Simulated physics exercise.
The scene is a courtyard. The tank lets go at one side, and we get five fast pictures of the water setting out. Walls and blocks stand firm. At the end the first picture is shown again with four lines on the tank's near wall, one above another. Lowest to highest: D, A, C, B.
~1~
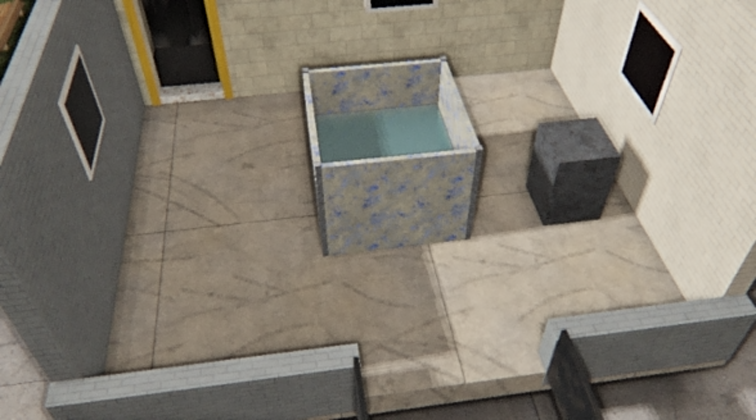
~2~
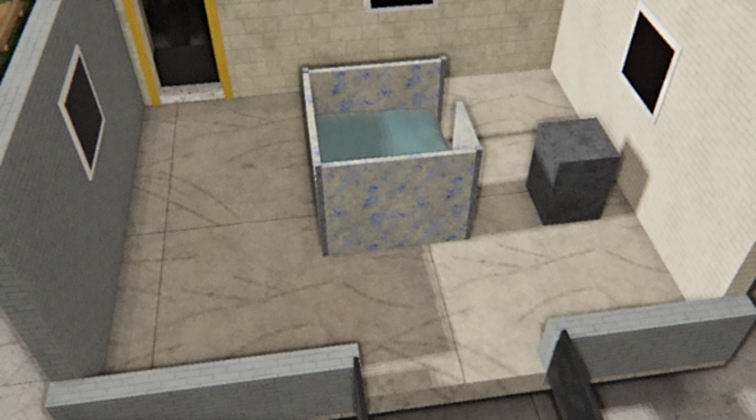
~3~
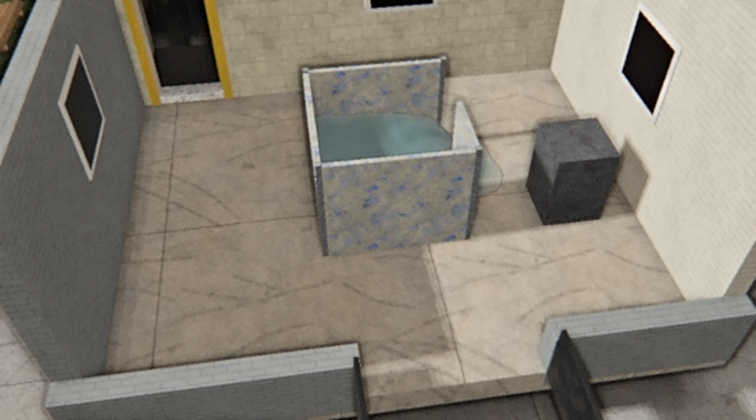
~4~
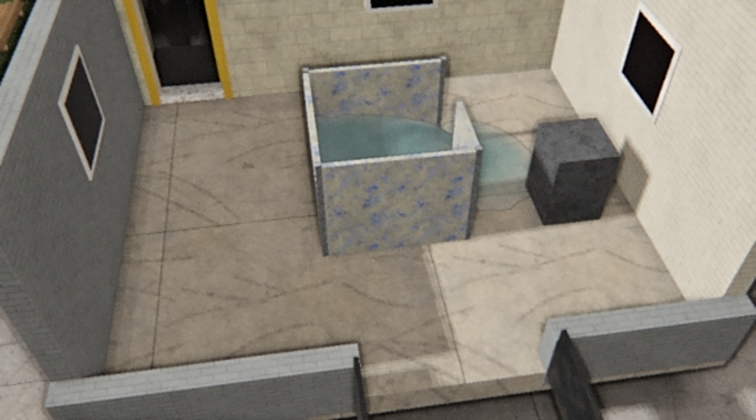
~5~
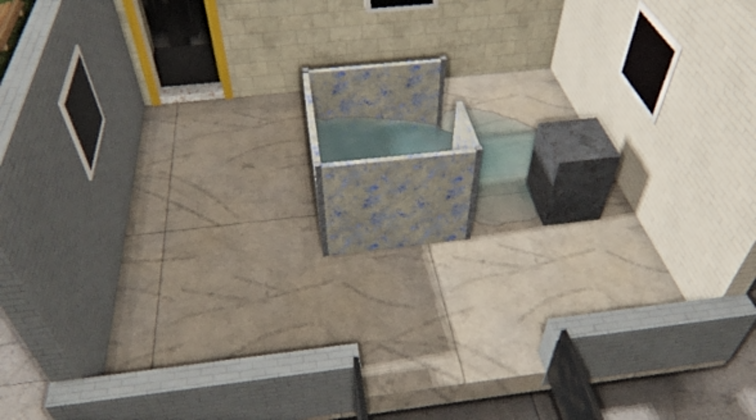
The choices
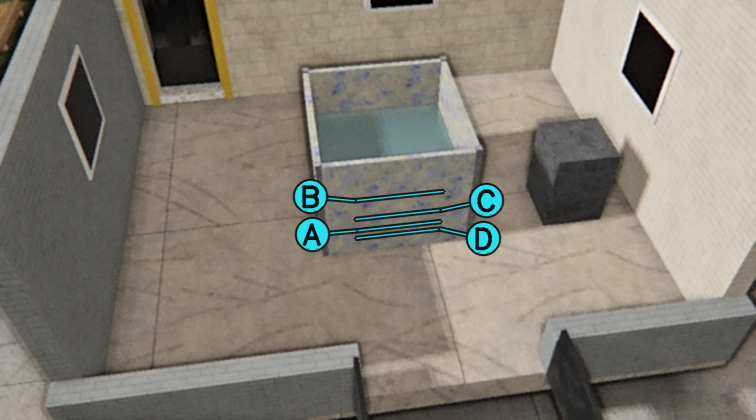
At the start, a square, blue-flecked tank of still water stands in a walled courtyard, with a dark block to its right. Part of the tank's right side opens, and water flows out through the gap, spreading rightward across the paving to the block as the surface inside slopes down.
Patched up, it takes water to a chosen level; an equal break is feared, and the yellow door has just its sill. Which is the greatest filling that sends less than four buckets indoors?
Take B.
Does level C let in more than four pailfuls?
No.
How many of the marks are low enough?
All of the four.
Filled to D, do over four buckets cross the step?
No, that is safe.
On the marked copy, A at (398, 226); B at (399, 196); C at (398, 214); D at (398, 233); from the bottom up D, A, C, B.
If A is chosen, nothing gets over.
If B is chosen, a splash gets over, under a bucket.
If C is chosen, nothing gets over.
If D is chosen, nothing gets over.
